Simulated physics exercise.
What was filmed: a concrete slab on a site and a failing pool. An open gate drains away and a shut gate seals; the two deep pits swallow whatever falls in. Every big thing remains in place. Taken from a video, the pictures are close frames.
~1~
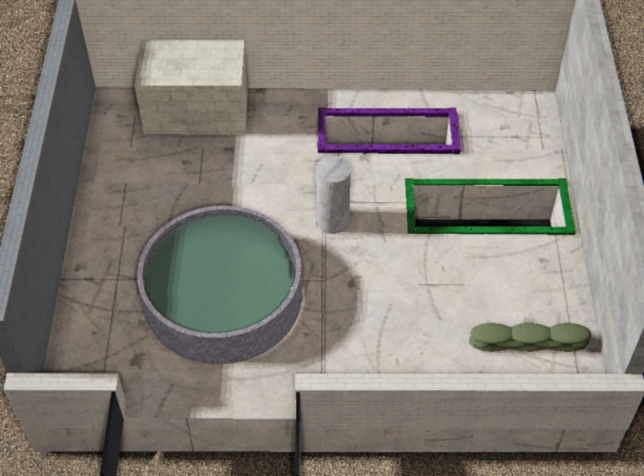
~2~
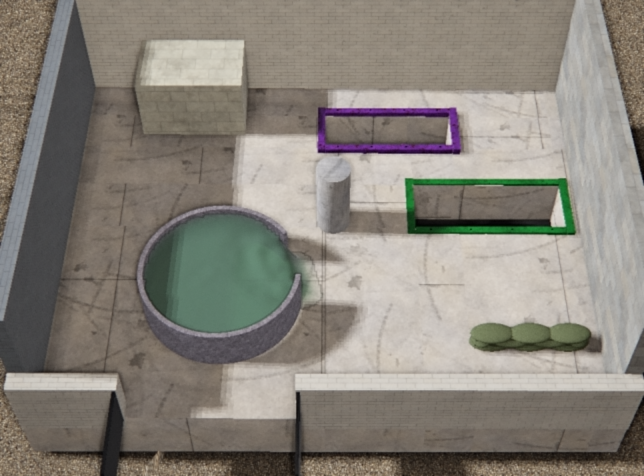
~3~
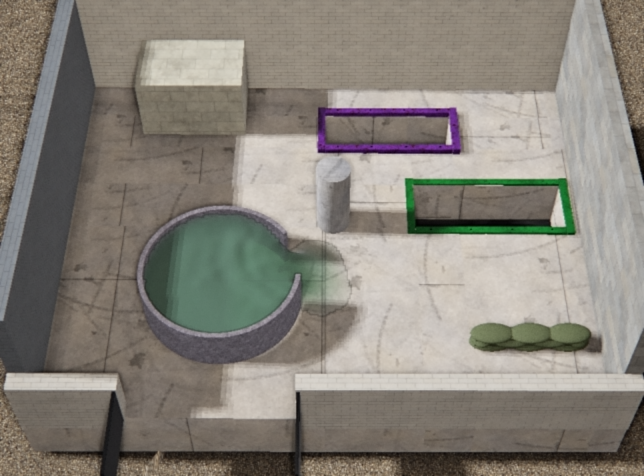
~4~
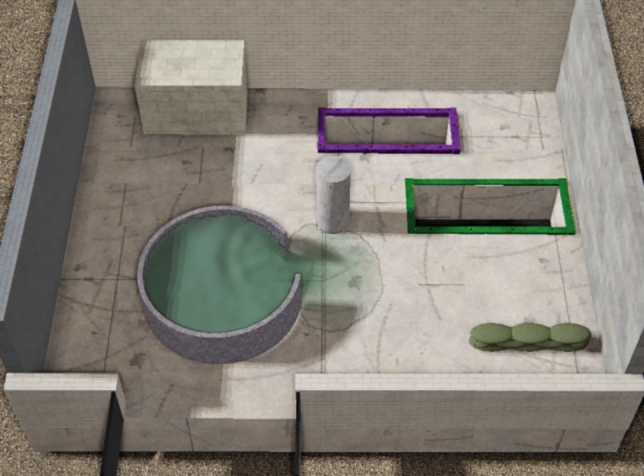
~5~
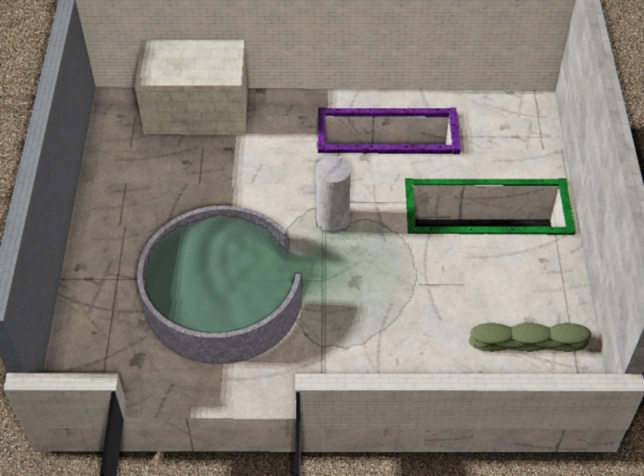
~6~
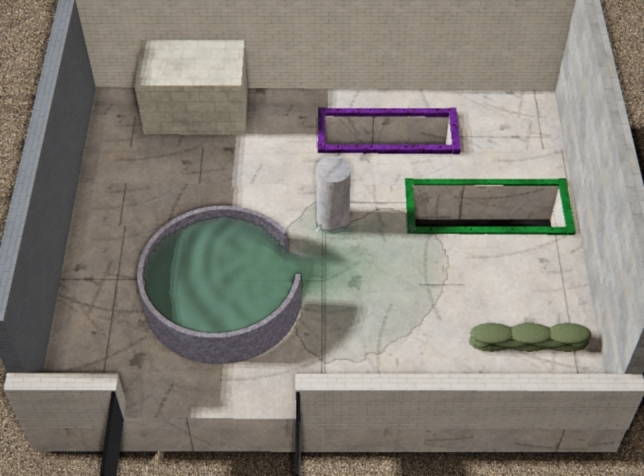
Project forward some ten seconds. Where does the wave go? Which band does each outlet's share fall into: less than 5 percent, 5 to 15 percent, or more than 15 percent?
Shares: The gate, less than 5 percent; the purple pit, less than 5 percent; the green pit, more than 15 percent.
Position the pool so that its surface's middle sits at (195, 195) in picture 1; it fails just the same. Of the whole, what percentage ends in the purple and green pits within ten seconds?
I'd say purple gets 12 % and green gets 20 %.
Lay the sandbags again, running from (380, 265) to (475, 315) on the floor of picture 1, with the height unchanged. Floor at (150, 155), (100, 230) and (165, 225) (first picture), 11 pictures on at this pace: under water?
First spot stays bare, second stays bare, third stays bare.
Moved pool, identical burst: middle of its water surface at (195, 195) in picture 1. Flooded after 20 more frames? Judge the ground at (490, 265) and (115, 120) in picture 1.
One after the other, they come out spared and spared.
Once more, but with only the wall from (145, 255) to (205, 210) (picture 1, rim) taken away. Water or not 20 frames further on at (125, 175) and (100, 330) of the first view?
Lab note, in order - inundated; inundated.
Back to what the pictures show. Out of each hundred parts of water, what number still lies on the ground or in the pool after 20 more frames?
Roughly 90 percent.
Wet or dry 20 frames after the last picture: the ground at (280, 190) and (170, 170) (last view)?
As listed: Swamped; unwetted.
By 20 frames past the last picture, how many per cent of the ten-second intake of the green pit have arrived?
Estimate: Some 40 per cent.
A moment on, water covers 25 % of the floor; the gate 0 %, the purple pit 0 %, the green pit 2 %.
Next, water covers 30 % of the floor; the gate 0 %, the purple pit 0 %, the green pit 6 %.
Then, water covers 35 % of the floor; the gate 0 %, the purple pit 0 %, the green pit 11 %.
Later, water covers 45 % of the floor; the gate 0 %, the purple pit 0 %, the green pit 19 %.
In the end, water covers 60 % of the floor; the gate 1 %, the purple pit 0 %, the green pit 27 %.
